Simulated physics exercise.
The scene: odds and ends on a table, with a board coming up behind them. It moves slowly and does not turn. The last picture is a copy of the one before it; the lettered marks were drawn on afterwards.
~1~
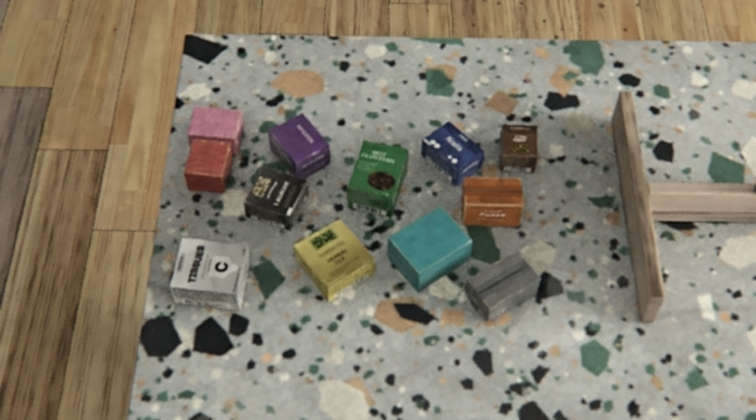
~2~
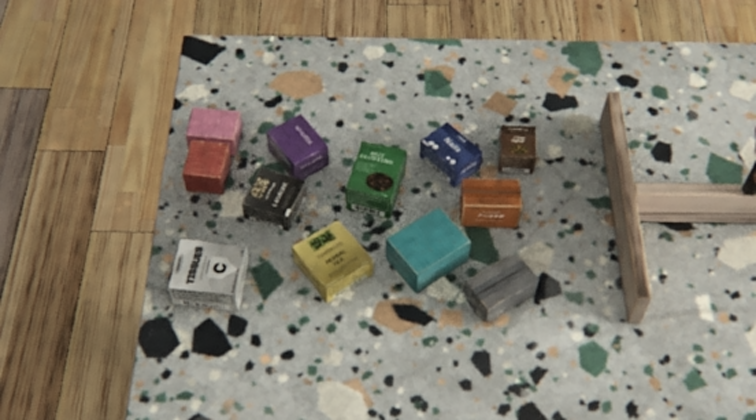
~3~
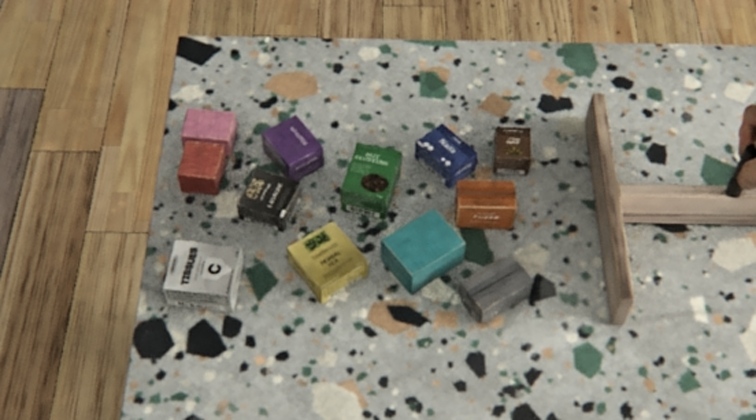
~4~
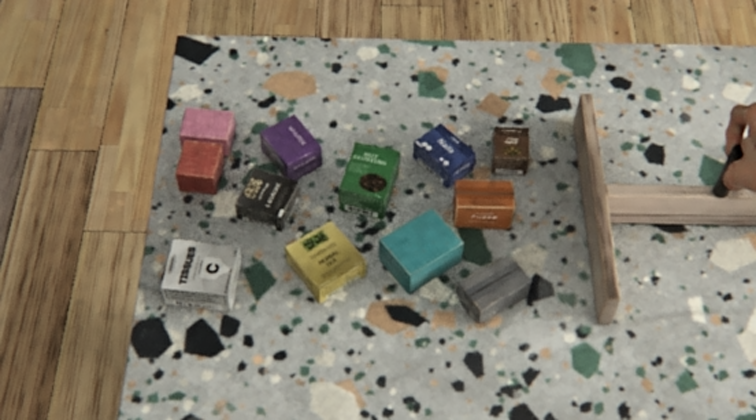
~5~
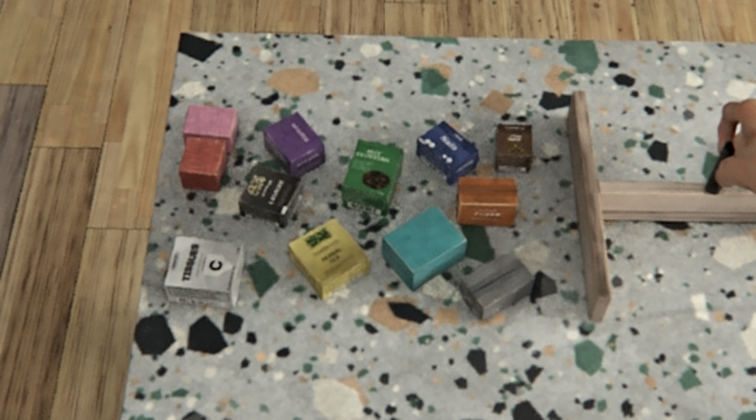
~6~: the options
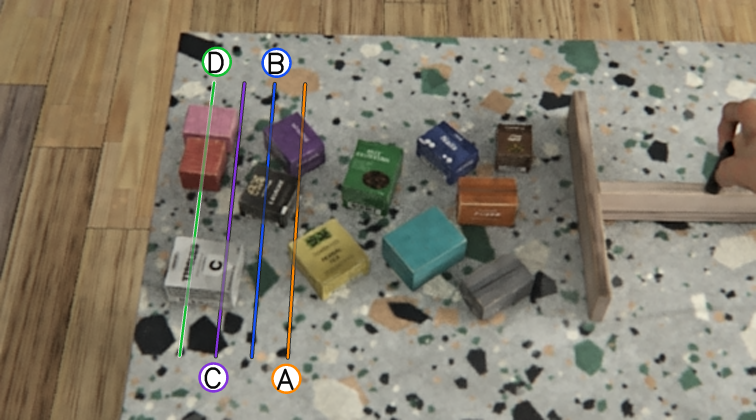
A hand at the right edge slowly slid a wooden board on a long handle a short way left across a speckled table, while the small colourful boxes and blocks stayed where they were.
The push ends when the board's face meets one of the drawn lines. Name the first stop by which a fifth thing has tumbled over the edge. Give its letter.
C.
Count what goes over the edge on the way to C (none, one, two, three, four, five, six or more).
In all, six or more.
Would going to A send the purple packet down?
No.
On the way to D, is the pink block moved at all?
Yes.
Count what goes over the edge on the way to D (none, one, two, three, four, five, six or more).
By then, six or more.
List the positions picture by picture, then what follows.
In the first frame, blue box (453, 153); pink block (216, 131); grey box (502, 287).
In the second frame, board (629, 188); white box (209, 275).
In the third frame, board (613, 190); purple packet (293, 149).
In the fourth frame, board (599, 190); brown packet (511, 151).
In the fifth frame, board (592, 187); turquoise block (424, 248); green packet (373, 177); yellow packet (329, 259).
On the marked copy, A at (297, 209); B at (264, 209); C at (231, 208); D at (198, 207).
With C. Early on, board (464, 184); grey box (423, 299); brown packet (434, 146).
Further on, board (332, 182); white box (164, 278); pink block (189, 129).
At the end, board (233, 180); white box over the edge; red block over the edge; seven fallen.
As for the rest, A drops only two; B drops only four; D drops eight, but is farther than needed.
